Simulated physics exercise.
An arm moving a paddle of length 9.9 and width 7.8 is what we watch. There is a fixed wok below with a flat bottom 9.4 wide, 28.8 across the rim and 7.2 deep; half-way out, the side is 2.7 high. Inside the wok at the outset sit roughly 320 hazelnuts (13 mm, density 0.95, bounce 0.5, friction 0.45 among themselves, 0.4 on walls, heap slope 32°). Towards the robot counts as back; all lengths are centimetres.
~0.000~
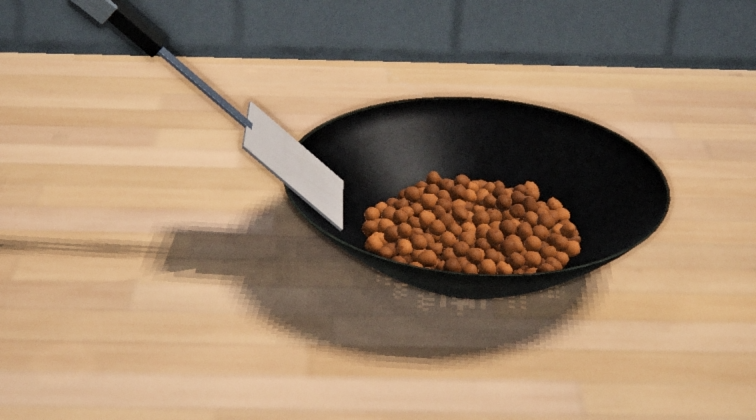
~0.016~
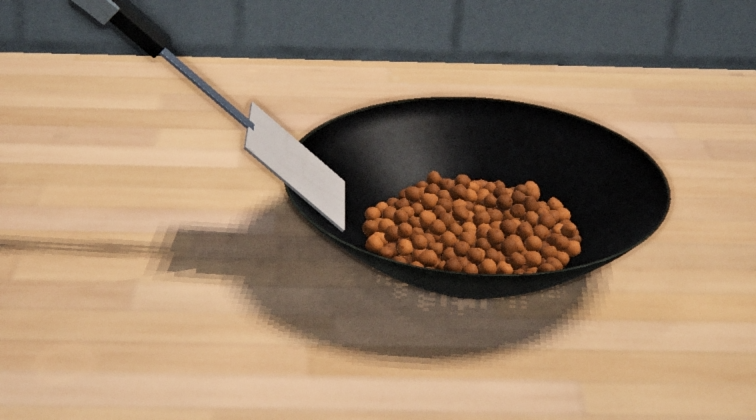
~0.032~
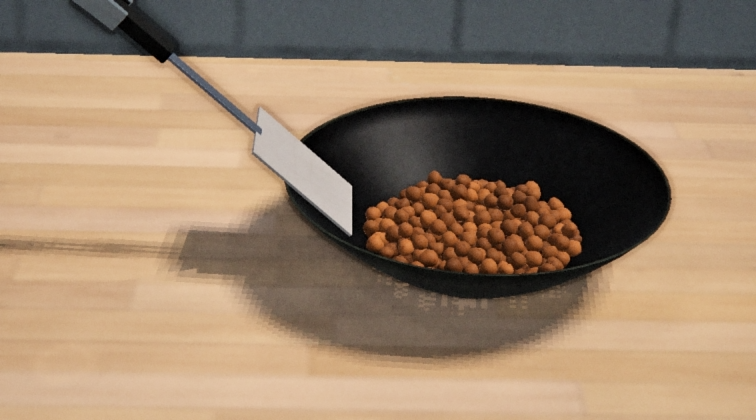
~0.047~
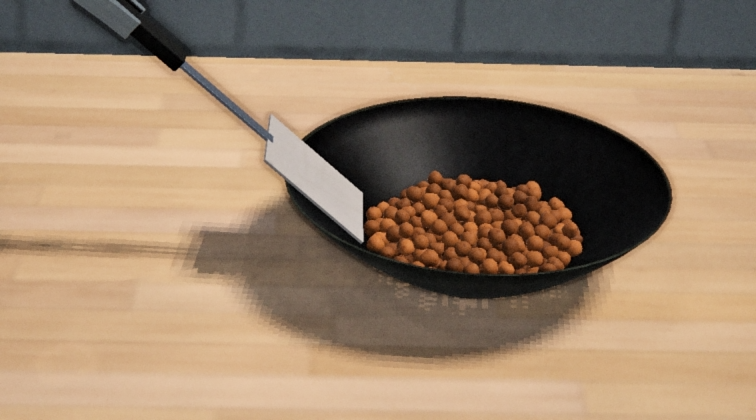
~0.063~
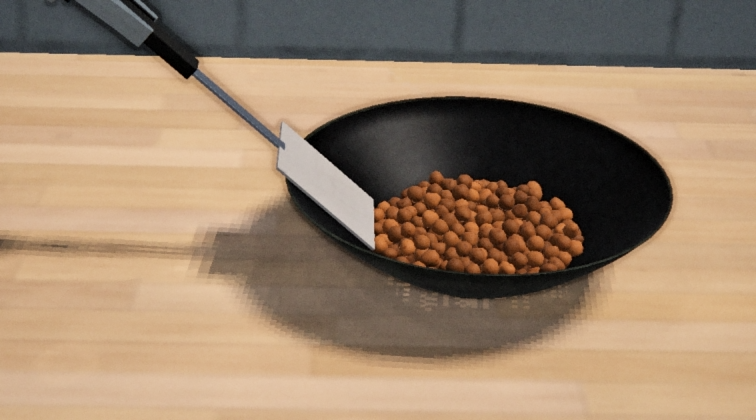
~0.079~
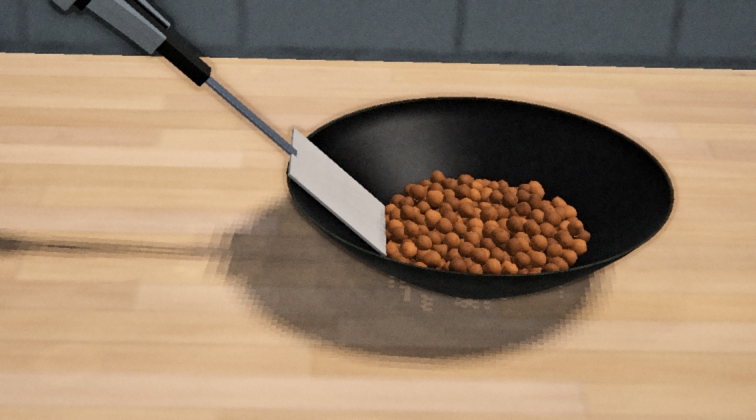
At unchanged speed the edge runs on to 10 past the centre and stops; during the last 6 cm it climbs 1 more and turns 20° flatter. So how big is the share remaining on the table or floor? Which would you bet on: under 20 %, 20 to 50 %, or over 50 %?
I would bet on under 20 %.
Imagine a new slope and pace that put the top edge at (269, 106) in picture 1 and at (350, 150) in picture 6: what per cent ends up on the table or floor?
I'd put it at roughly 50 per cent.
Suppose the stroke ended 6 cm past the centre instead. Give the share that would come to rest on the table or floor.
Estimate: Approx. 0 %.
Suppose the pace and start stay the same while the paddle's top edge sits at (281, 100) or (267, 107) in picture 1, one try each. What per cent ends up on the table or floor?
I'd say near 15 per cent for the first and near 15 per cent for the second.
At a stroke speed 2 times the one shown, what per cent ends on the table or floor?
About 40 per cent.
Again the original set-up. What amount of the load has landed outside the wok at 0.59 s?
Share at that moment: Roughly 10 %.
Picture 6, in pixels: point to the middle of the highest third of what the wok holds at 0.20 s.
At about (554, 215).
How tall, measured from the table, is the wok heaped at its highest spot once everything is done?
Top of the heap: Roughly 9.5 cm above the table top.
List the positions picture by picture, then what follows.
In the first frame, paddle top edge at (246, 124), sloping 43°; upper third of the load around (471, 219), from x 370 to 575, top at y 180; 322 in the wok.
In the second frame, paddle top edge at (248, 124), sloping 43°; upper third of the load around (471, 219), from x 370 to 575, top at y 180.
In the third frame, paddle top edge at (256, 129), sloping 43°; upper third of the load around (472, 219), from x 370 to 575, top at y 180.
In the fourth frame, paddle top edge at (267, 137), sloping 43°; upper third of the load around (473, 219), from x 370 to 575, top at y 180.
In the fifth frame, paddle top edge at (279, 144), sloping 43°; upper third of the load around (473, 219), from x 375 to 575, top at y 180.
In the sixth frame, paddle top edge at (291, 151), sloping 43°; upper third of the load around (476, 220), from x 390 to 585, top at y 180; 322 in the wok.
After 0.20 s, sloping 43°, highest piece 6 above the table; 322 in the wok.
After 0.33 s, sloping 37°, highest piece 8 above the table; 322 in the wok.
After 0.59 s, sloping 23°, highest piece 9 above the table; 280 in the wok, 38 on the table or floor, 4 on the blade or in flight.
After 1.64 s, sloping 23°, highest piece 9 above the table; 280 in the wok, 42 on the table or floor.
At rest, 280 in the wok, 42 on the table or floor. That is 13 % on the table or floor.
